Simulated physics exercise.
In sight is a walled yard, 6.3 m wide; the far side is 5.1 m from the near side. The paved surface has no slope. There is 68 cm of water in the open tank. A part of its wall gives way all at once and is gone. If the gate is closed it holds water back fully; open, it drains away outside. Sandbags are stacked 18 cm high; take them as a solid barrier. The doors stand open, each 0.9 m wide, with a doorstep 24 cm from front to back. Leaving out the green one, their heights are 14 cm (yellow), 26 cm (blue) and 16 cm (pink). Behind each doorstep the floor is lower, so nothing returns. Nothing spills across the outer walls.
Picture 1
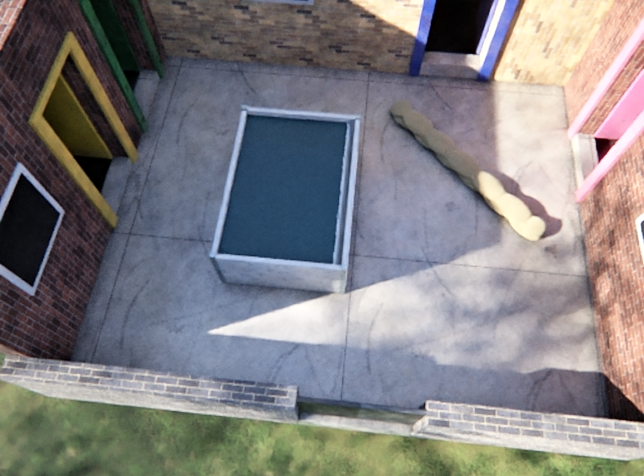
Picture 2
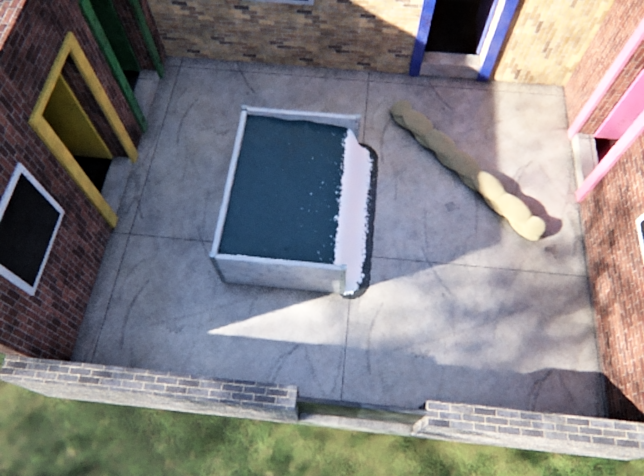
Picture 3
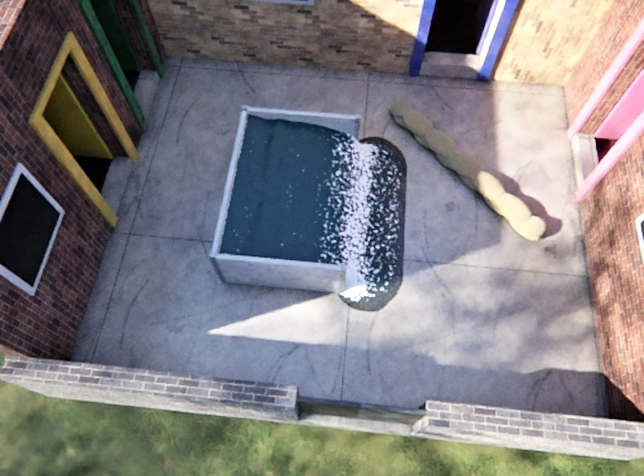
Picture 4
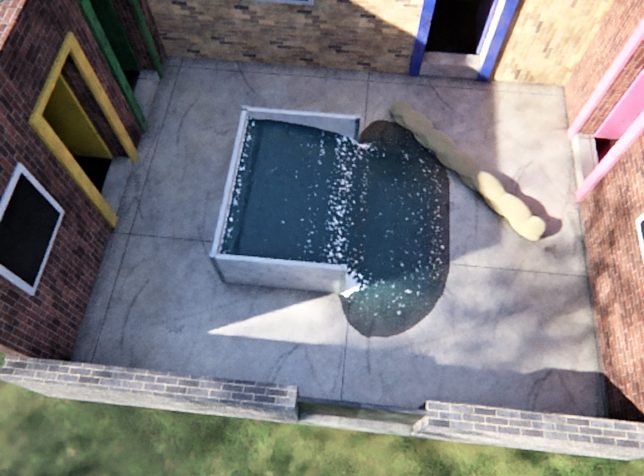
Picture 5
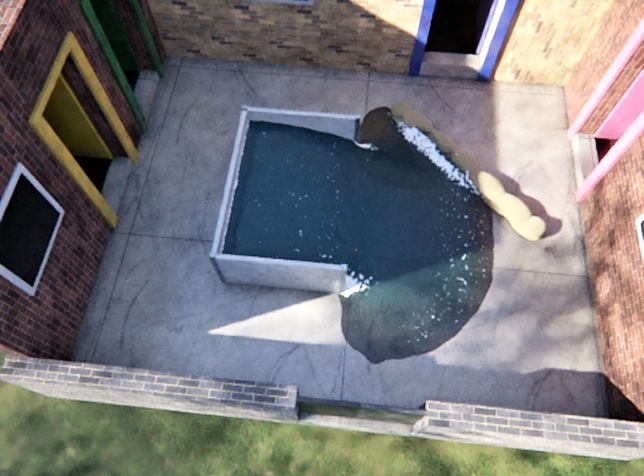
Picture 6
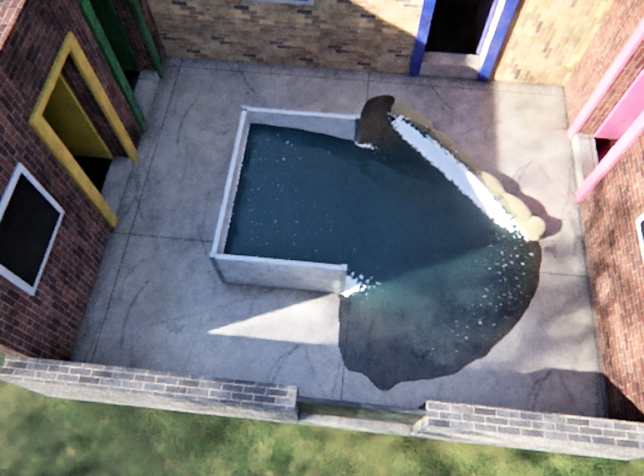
A paved yard walled in brick is seen from high above, with grass along the near edge. A white-walled open tank of dark water stands left of centre, a slanting row of tan sandbags to its right, yellow and green doorways at left, blue at the back and pink at right. The camera stays still as the tank's right side vanishes and foaming water pours out, spreads rightward, and runs along the sandbags and toward the viewer.
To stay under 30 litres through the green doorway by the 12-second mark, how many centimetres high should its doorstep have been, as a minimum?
At least 8.5 cm or so.
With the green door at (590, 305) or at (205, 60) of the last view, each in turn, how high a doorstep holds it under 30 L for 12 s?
Roughly 32 and 8.5 cm.
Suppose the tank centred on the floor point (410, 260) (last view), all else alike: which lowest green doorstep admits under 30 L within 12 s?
Some 7.5 cm.
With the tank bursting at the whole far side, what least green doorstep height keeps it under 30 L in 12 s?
About 21 cm.
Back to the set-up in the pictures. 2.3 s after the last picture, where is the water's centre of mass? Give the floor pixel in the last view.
Around (452, 254).
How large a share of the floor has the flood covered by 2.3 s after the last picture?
Some 50 per cent of it.
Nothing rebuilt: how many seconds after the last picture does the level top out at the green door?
At about 8.5 s.
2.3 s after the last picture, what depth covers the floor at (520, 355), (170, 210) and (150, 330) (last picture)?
About 18, 0 and 0 cm.
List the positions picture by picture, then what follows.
The open tank at (291, 185) is whole and still, 68 cm deep; the green door at (131, 51) is dry, in the first frame.
Water pours out at (347, 209) and has run 0.3 m, to (360, 287); about 9 cm deep outside, 68 cm at the back, in the second frame.
The front is at (393, 286), 0.7 m from the gap at (347, 210); 1.4 m2 of floor is wet, 65 cm left at the back, in the third frame.
The front is at (441, 277), 1.3 m from the gap at (347, 211); 3.3 m2 of floor is wet, 58 cm left at the back, in the fourth frame.
Water pours out at (347, 211) and has run 1.9 m, to (487, 260); about 9 cm deep outside, 57 cm at the back, in the fifth frame.
The gap is at (347, 211), the front 2.5 m out at (534, 260); the back of the open tank holds 51 cm; the green door at (131, 51), 3.6 m from the gap, is still 3.2 m from the nearest water, in the sixth frame.
Then, 0.7 s after the last picture water covers 40 % of the floor, deepest (44 cm) near (580, 294); it has not reached the green door.
Then, 2.3 s after the last picture water covers 50 % of the floor, deepest (34 cm) near (580, 428); it has not reached the green door.
Then, 11.3 s after the last picture water covers 95 % of the floor, deepest (12 cm) near (346, 71); 9 cm at the green door, 0 litres in over its 18 cm doorstep.
At the green door as built, the water peaked near 14 cm, 8.7 s after the last picture.
With a doorstep of 6.5 cm, 66 litres would have come in within the 12 s; with 10.5 cm, 12 litres. So under 30 litres takes about 8.5 cm.
